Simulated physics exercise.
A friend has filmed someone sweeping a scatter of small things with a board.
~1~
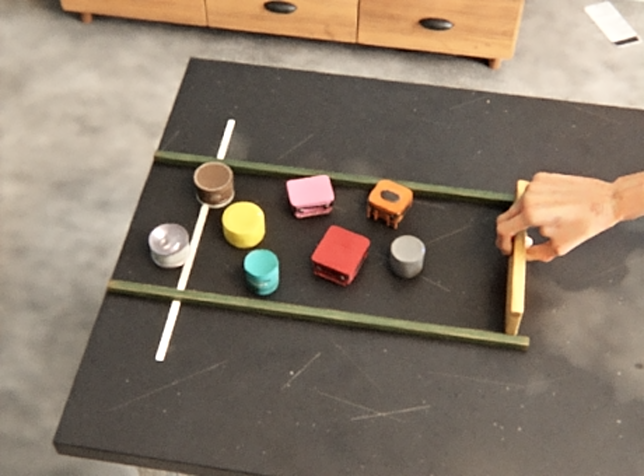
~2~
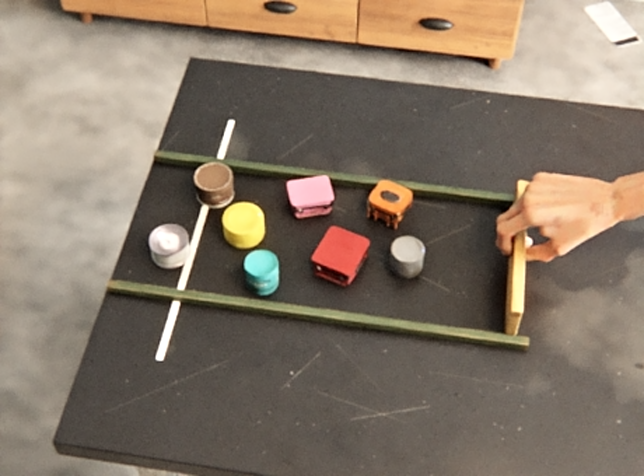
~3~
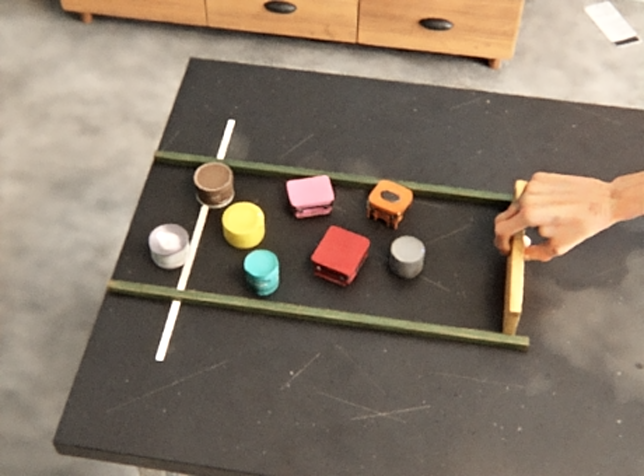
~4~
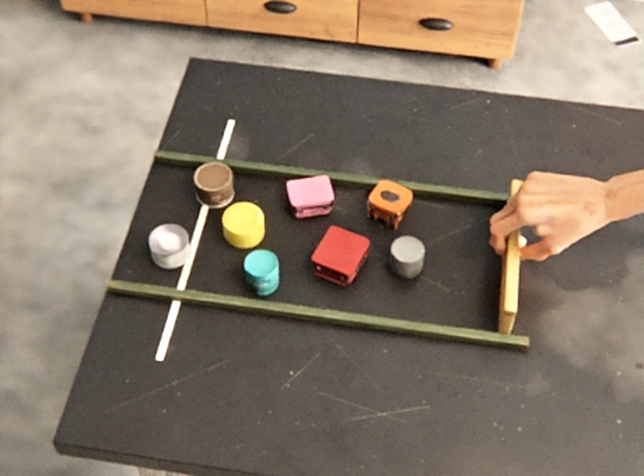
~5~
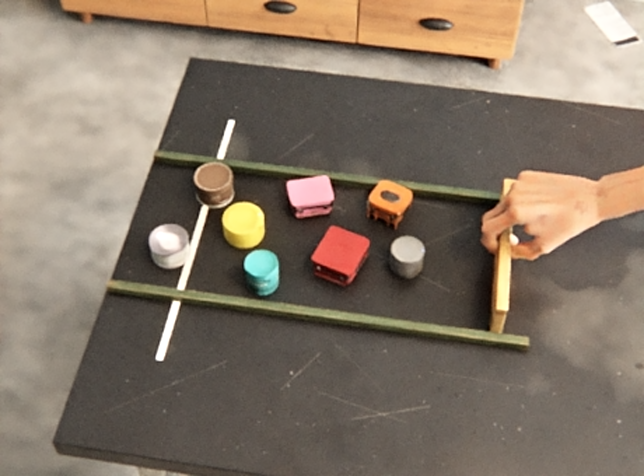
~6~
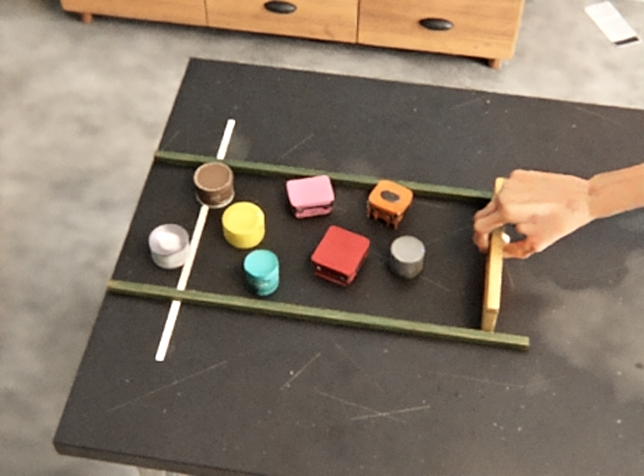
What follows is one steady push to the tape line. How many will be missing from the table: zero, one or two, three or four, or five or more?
In the end the number that fall off is one or two.
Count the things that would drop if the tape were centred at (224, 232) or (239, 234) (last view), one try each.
It would be 0 and 0.
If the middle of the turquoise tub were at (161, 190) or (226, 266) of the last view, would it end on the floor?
In that order, it falls; survives.
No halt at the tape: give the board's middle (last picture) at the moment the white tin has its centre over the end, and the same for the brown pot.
Its middle is around (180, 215) and around (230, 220).
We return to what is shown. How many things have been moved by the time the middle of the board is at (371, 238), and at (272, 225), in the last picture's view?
The counts are 3 and 7.
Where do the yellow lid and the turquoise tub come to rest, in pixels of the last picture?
About (153, 198), and the other about (166, 270).
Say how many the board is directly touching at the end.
That makes 4.
Soon after, none off yet; white tin at rest near (170, 247); brown pot at rest near (214, 185); yellow lid at rest near (244, 225).
At rest, the number that fall off is one or two; fallen, brown pot.
